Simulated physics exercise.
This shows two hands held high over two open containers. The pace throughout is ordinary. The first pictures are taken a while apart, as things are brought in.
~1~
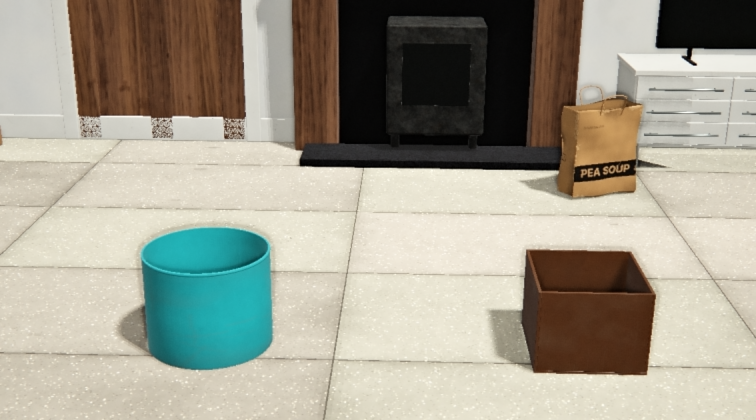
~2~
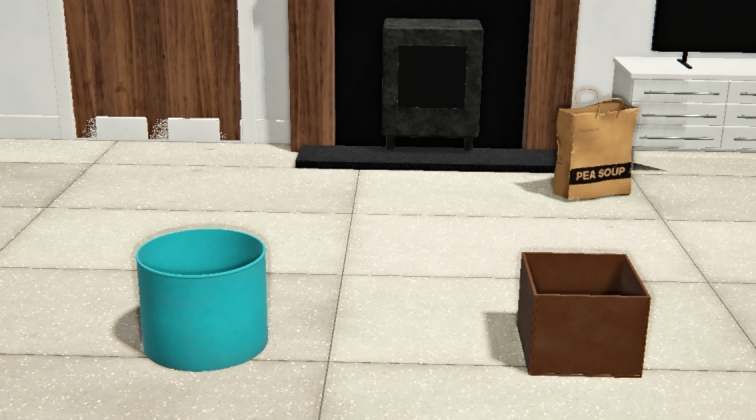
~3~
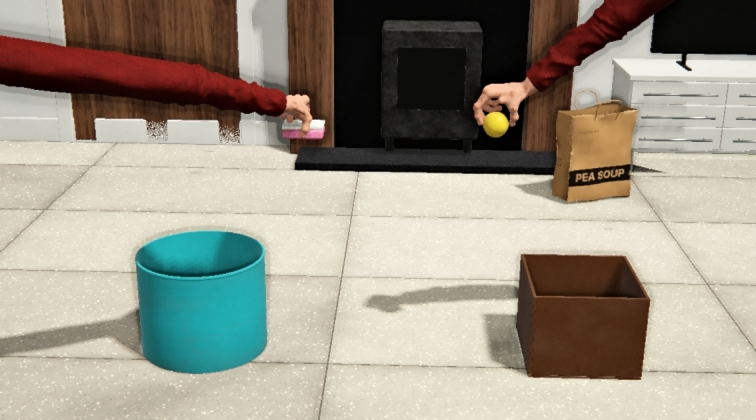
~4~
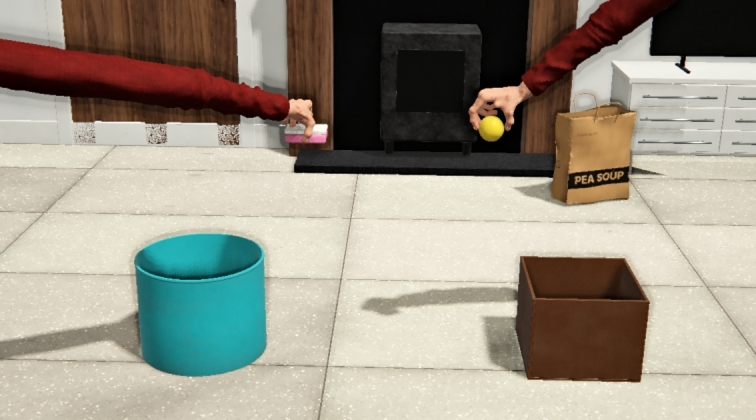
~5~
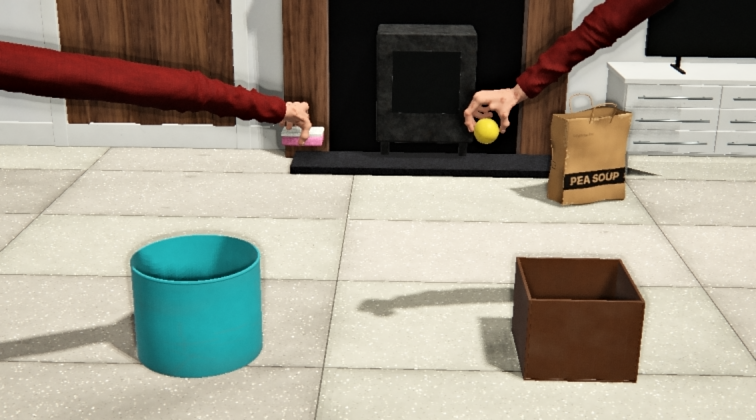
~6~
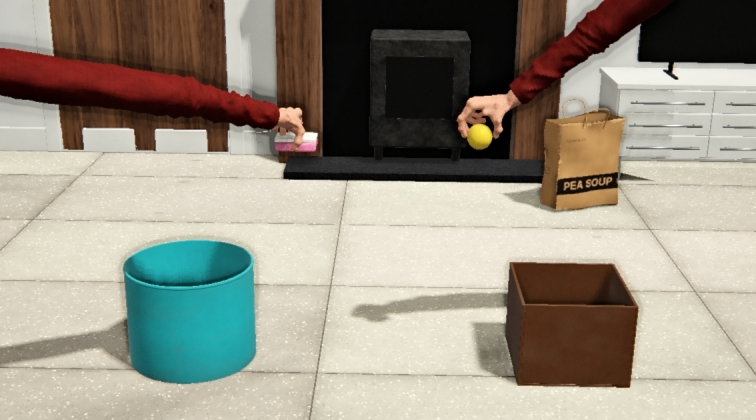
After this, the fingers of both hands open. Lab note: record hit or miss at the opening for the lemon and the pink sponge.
Lemon: Miss; pink sponge: Miss.
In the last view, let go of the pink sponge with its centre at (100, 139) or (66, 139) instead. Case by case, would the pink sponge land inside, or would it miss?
In turn it ends up outside; falls beside it.
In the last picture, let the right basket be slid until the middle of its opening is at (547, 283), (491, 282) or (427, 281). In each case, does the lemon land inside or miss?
Each spot in order, it finishes off target then finishes in the opening then finishes in the opening.
Then, 0.20 s after the last picture, lemon falling near (478, 183); pink sponge falling near (297, 189).
Then, 0.32 s after the last picture, lemon falling near (473, 274); pink sponge falling near (298, 279).
At rest, the lemon ends up outside, near (470, 348); the pink sponge ends up outside, near (300, 350).
